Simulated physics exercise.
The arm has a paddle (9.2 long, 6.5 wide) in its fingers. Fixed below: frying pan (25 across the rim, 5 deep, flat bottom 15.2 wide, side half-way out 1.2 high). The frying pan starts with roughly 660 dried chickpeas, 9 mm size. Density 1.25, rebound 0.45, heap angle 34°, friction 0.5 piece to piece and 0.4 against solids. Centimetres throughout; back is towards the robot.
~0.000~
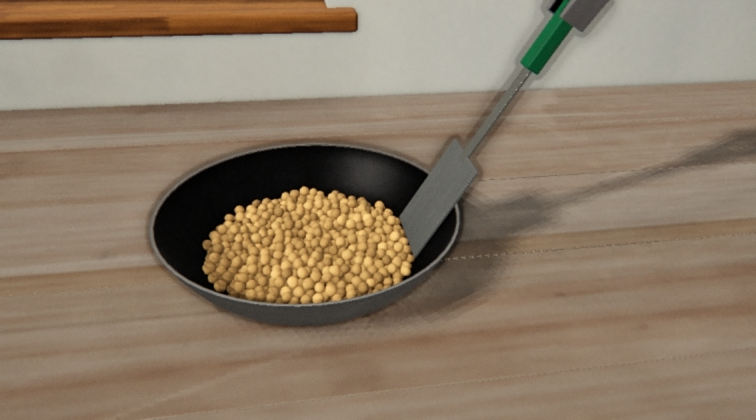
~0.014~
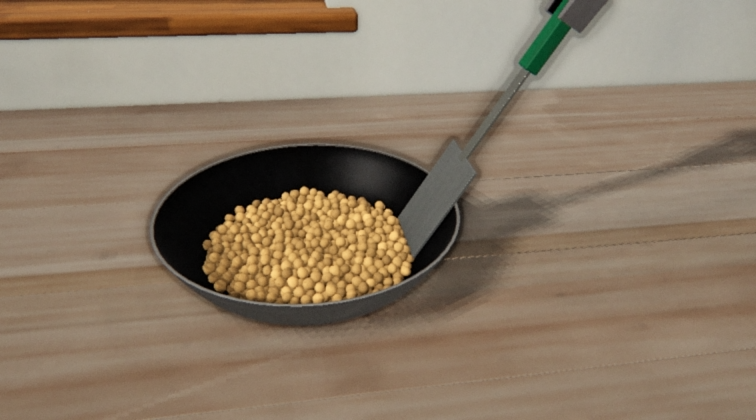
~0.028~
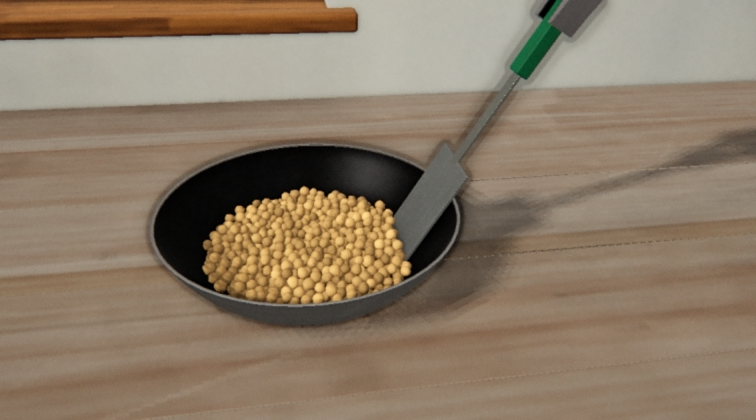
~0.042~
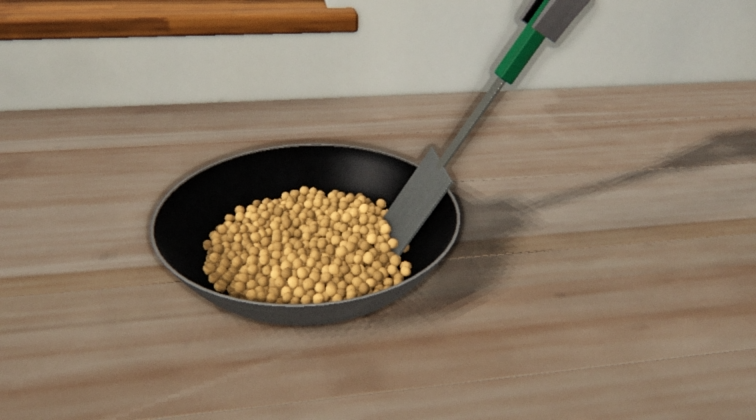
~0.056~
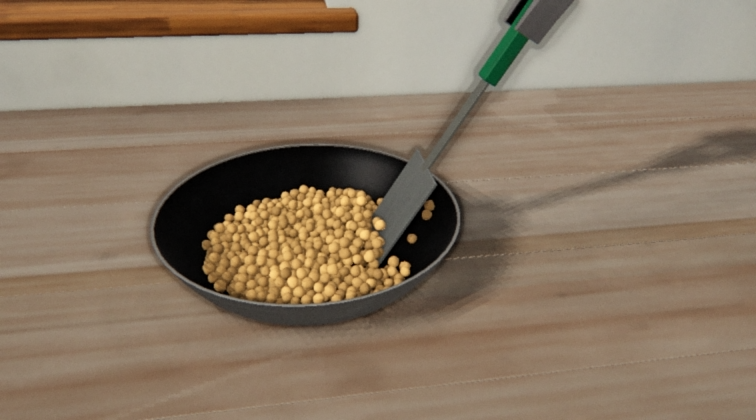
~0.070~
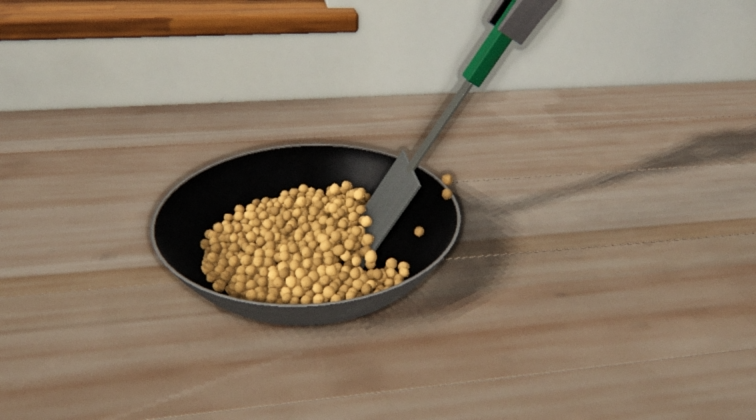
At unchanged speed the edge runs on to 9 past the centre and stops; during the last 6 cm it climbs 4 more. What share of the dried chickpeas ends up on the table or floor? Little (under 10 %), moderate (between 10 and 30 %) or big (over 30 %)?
Answer: Moderate; between 10 and 30 % of the dried chickpeas finish on the table or floor.
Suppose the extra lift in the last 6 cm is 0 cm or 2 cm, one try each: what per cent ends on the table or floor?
About 20 and 20 per cent.
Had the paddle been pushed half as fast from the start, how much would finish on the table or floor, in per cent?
In that case some 5 per cent.
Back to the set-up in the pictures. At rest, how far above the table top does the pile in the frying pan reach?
Some 4.5 cm.
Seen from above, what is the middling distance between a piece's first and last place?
About 3 cm.
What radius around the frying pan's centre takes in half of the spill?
About 42 cm.
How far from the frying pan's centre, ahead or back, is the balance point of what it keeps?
Some 3.0 cm ahead.
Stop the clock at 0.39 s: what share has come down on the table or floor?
About 10 per cent.
By 0.12 s, sloping 59°, highest piece 14 above the table; 660 in the frying pan, 2 on the blade or in flight.
By 0.16 s, sloping 59°, highest piece 19 above the table; 660 in the frying pan, 2 on the blade or in flight.
By 0.39 s, sloping 59°, highest piece 15 above the table; 562 in the frying pan, 75 on the table or floor, 25 on the blade or in flight.
By 1.44 s, sloping 59°, highest piece 4 above the table; 562 in the frying pan, 100 on the table or floor.
Final count, 562 in the frying pan, 100 on the table or floor. That is 15 % on the table or floor.
